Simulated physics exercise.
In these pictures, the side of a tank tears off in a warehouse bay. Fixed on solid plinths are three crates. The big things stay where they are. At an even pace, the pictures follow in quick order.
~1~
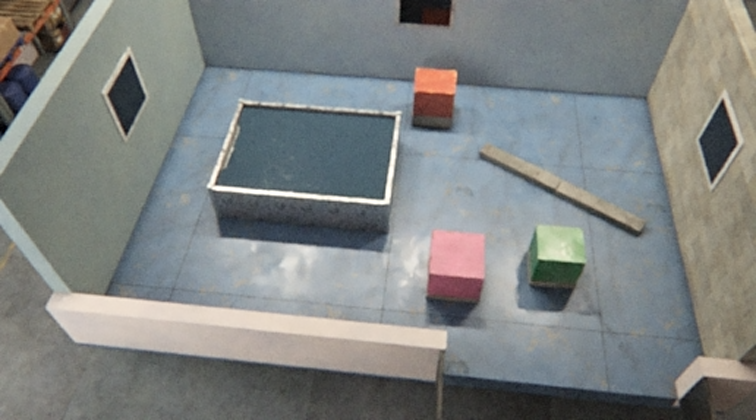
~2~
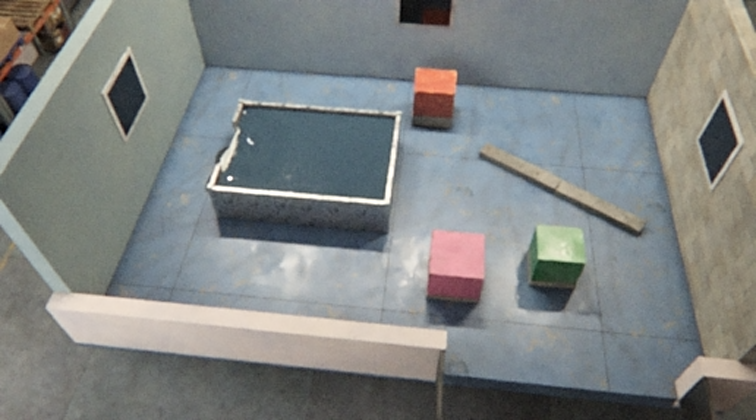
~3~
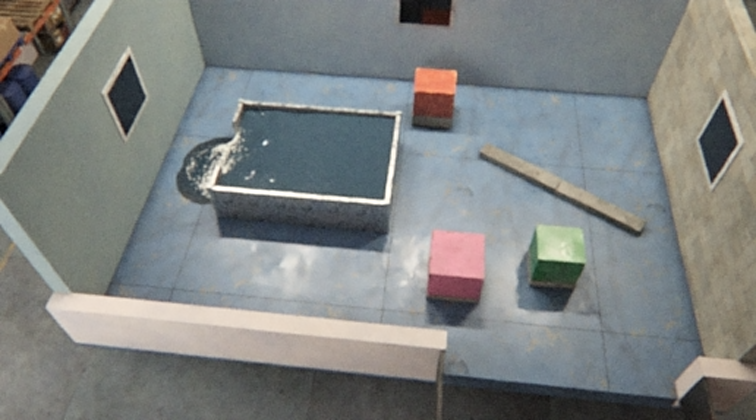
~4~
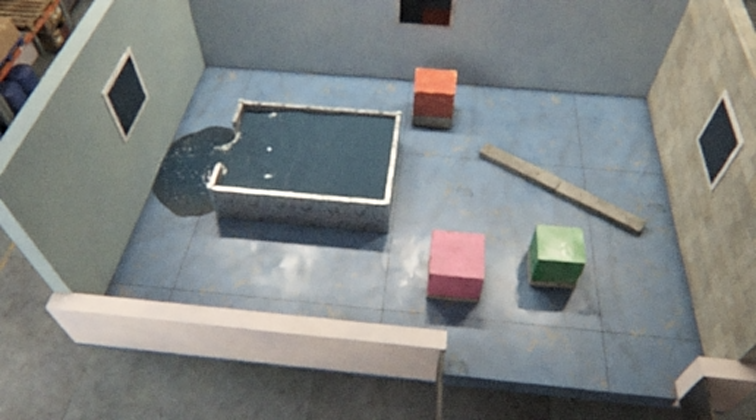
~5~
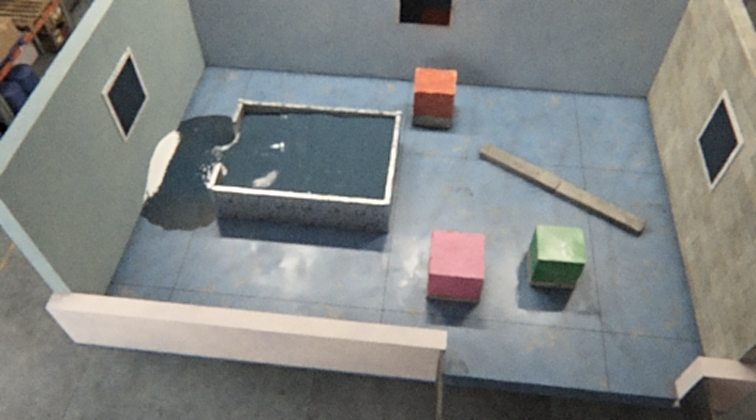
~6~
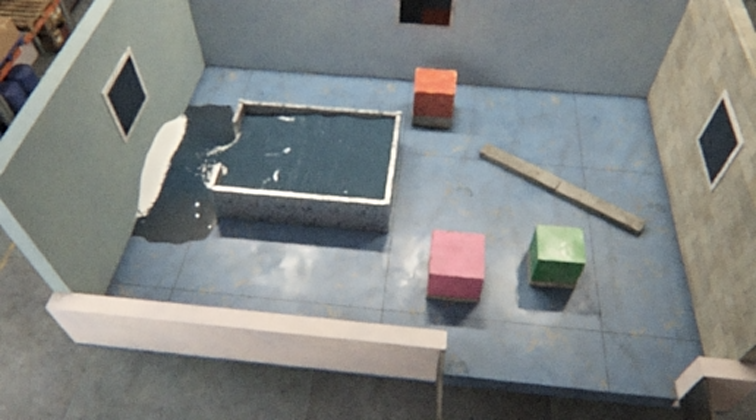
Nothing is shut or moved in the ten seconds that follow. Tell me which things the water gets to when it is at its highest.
As I see it, the red crate will be missed by the water, the green crate will be missed by the water, the pink crate will be caught by the water.
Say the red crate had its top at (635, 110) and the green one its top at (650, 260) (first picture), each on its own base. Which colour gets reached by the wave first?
It's the pink one.
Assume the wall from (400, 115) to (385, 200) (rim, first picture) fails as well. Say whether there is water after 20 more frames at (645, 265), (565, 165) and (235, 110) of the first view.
Place one: Reached by the flood. Place two: Reached by the flood. Place three: Spared by the leak.
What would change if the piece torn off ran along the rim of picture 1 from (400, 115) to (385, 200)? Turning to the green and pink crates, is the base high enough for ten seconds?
Green gets drenched; pink gets drenched.
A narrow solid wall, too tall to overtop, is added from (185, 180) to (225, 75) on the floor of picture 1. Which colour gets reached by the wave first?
First is the red one.
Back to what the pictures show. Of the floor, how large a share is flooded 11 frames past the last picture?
20 %, roughly.
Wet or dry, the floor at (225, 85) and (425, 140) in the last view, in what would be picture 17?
Swamped, then clear.
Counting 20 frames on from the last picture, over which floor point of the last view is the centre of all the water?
I'd mark it close to (274, 177).
A moment on, water covers 10 % of the floor; the red crate not reached, the green crate not reached, the pink crate not reached.
Next, water covers 20 % of the floor; the red crate not reached, the green crate not reached, the pink crate not reached.
Then, water covers 40 % of the floor; the red crate water round its plinth, the green crate not reached, the pink crate water round its plinth.
Later, water covers 80 % of the floor; the red crate water round its plinth, the green crate water round its plinth, the pink crate water round its plinth.
In the end, water covers 95 % of the floor; the red crate stayed above the water, the green crate stayed above the water, the pink crate was topped.
